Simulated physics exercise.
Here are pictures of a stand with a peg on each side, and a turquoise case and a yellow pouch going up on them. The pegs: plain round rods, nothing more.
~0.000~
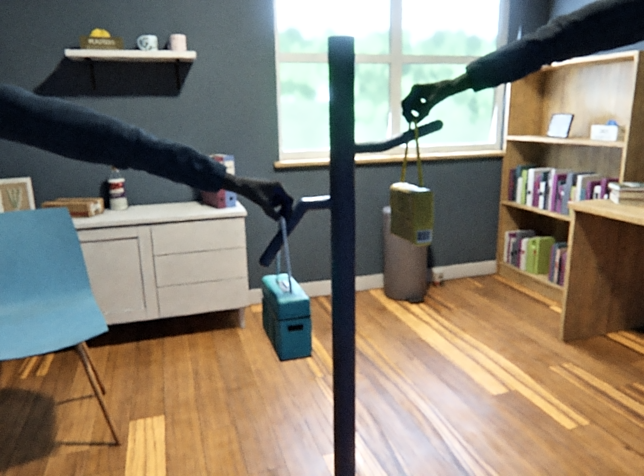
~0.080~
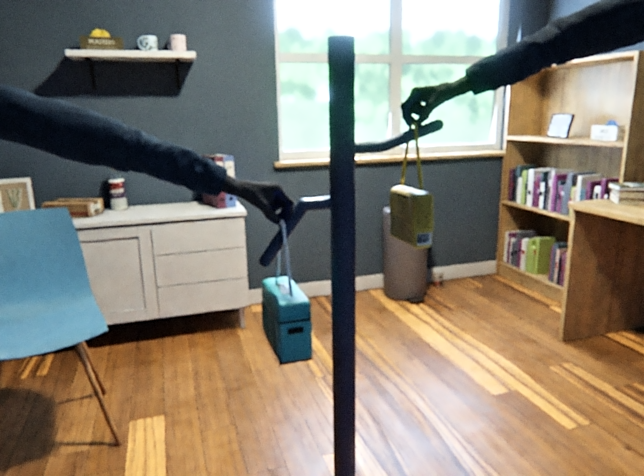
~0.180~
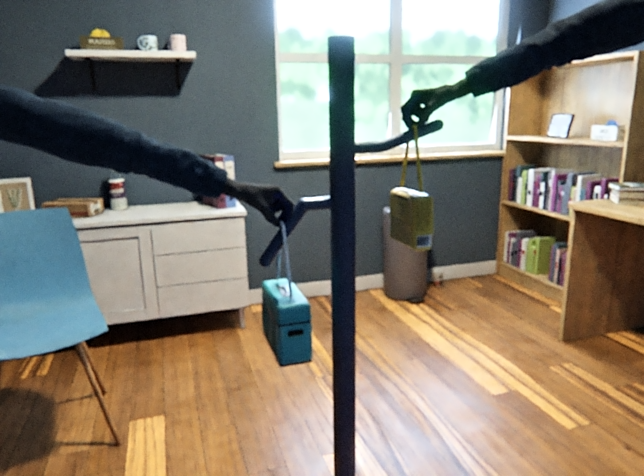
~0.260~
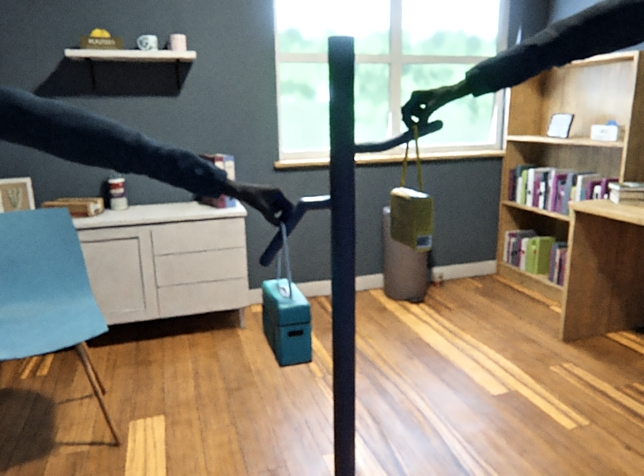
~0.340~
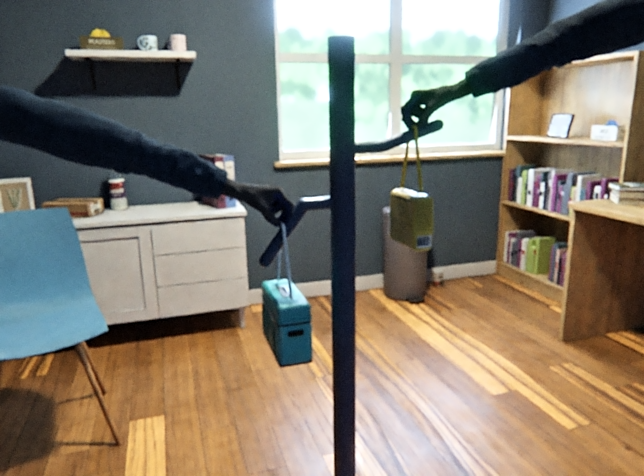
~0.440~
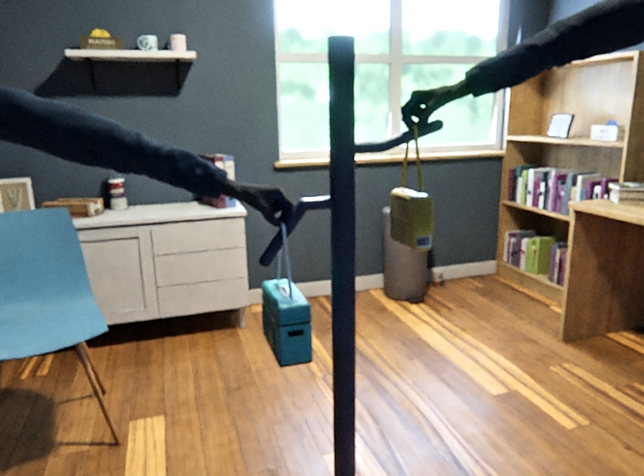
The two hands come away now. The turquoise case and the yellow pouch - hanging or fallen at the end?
Result: The turquoise case has fallen; the yellow pouch is left dangling.
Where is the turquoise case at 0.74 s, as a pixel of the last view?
Roughly at (289, 419).
By 0.74 s, turquoise case falling near (289, 419); yellow pouch on its peg near (409, 221).
By 0.96 s, turquoise case on the floor; yellow pouch on its peg near (406, 222).
When it is over, turquoise case on the floor; yellow pouch on its peg near (404, 222). The turquoise case slips off its peg and the yellow pouch holds on.
